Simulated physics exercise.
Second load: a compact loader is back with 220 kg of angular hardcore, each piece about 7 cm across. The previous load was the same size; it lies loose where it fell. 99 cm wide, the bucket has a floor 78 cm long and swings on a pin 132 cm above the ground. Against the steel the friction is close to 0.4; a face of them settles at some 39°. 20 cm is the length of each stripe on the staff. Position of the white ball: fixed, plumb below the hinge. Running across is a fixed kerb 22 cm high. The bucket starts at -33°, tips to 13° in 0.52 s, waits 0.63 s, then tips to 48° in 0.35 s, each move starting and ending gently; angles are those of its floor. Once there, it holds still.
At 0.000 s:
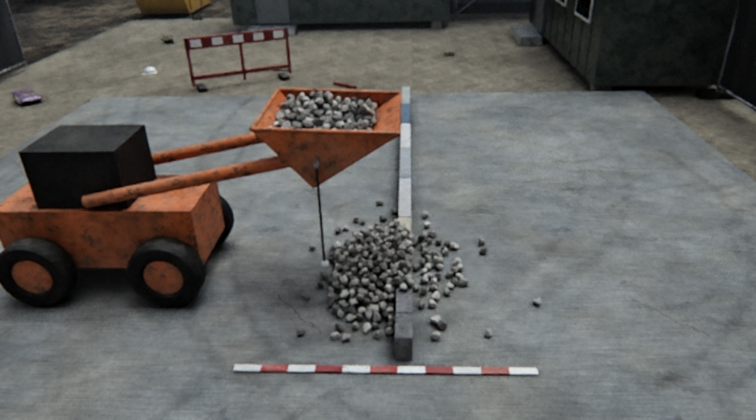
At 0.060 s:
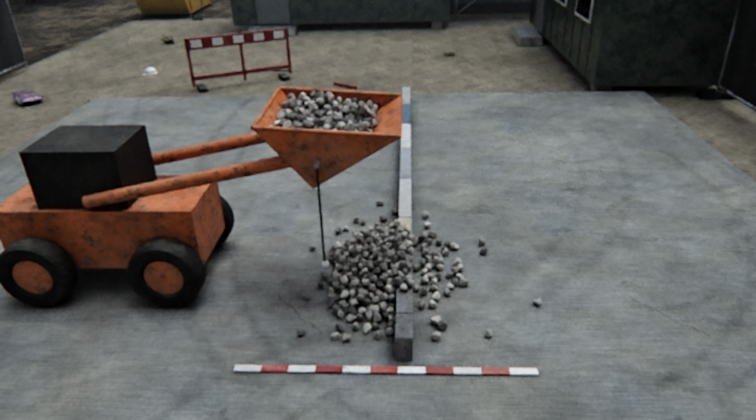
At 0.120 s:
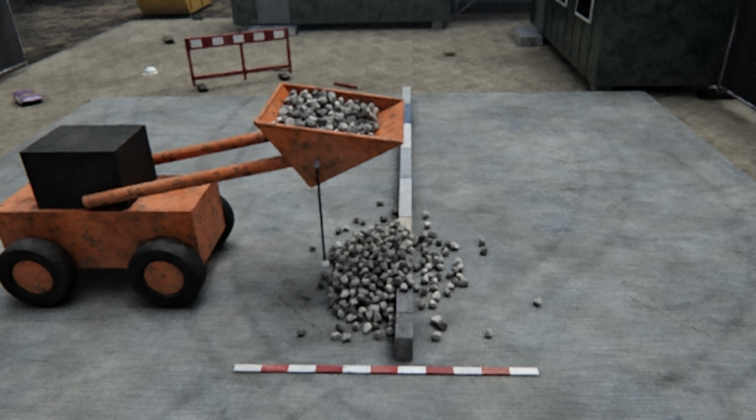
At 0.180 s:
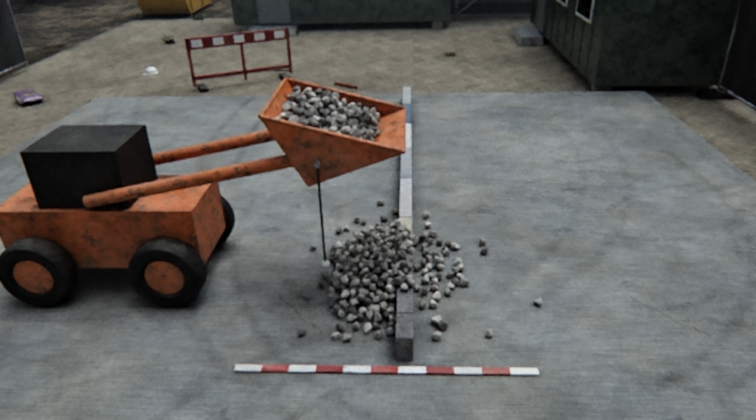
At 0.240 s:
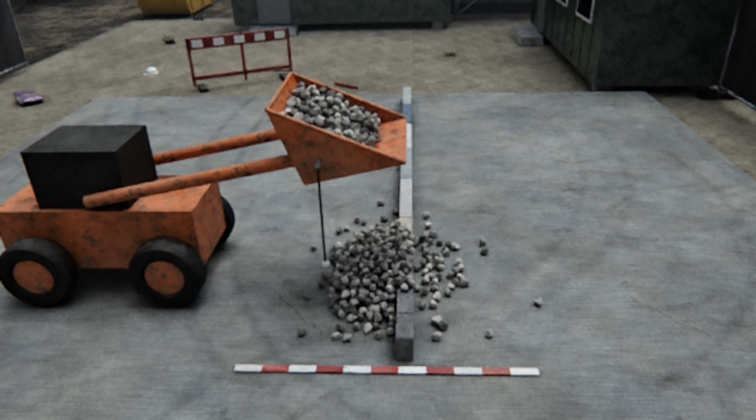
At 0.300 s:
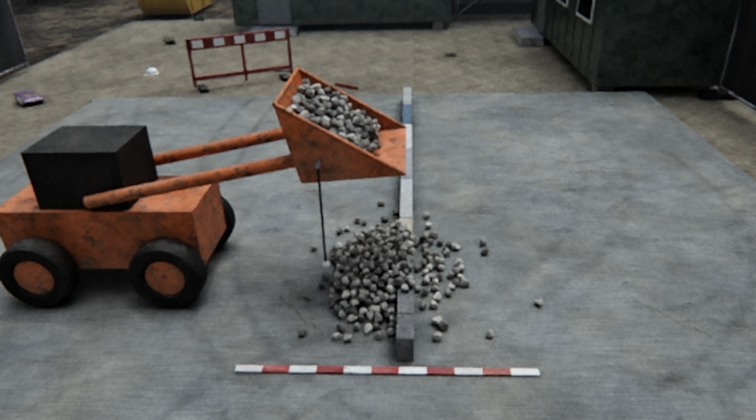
An orange loader's raised bucket of grey stones tilts down to the right above a loose stone pile.
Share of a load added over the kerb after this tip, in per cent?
Some 65 %.
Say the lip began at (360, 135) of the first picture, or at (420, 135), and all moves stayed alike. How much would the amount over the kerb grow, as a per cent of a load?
10 % and 90 %.
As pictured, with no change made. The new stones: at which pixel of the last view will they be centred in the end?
In the last view, about pixel (427, 265).
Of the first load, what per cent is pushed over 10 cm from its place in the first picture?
Roughly 5 percent.
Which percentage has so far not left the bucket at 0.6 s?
About 100 per cent is held.
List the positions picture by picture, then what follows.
The bucket is at -33°, its lip at (400, 134); the top of the load is at (315, 99). The earlier load is highest near (399, 243), 33 cm above ground level, 89 % on this side of the kerb, 11 % over the kerb, in the first frame.
The bucket is at -31°, its lip at (401, 136); the top of the load is at (311, 100); the stones move at 0.2 m/s on average, in the second frame.
The bucket is at -27°, its lip at (403, 143); the top of the load is at (311, 98); the stones move at 0.3 m/s on average, in the third frame.
Lip at (405, 152), floor tilted -20°, highest stones at (298, 98); the stones move at 0.4 m/s on average, in the fourth frame.
The bucket is at -13°, its lip at (406, 163); the top of the load is at (302, 94); the stones move at 0.4 m/s on average, in the fifth frame.
The bucket is at -5°, its lip at (405, 174); the top of the load is at (305, 91); the stones move at 0.4 m/s on average, in the sixth frame.
After 0.4 s the floor is at 7°; in per cent of one load, 100 in the bucket, 89 on this side of the kerb, 11 over the kerb; the foremost stones are at (480, 276).
After 0.6 s the floor is at 13°; in per cent of one load, 100 in the bucket, 89 on this side of the kerb, 11 over the kerb; the foremost stones are at (480, 276).
After 2.0 s the floor is at 48°; in per cent of one load, 8 in the bucket, 149 on this side of the kerb, 44 over the kerb; the foremost stones are at (499, 266).
After 4.5 s the floor is at 48°; in per cent of one load, 0 in the bucket, 124 on this side of the kerb, 76 over the kerb; the foremost stones are at (529, 279). Net gain over the kerb, 65.
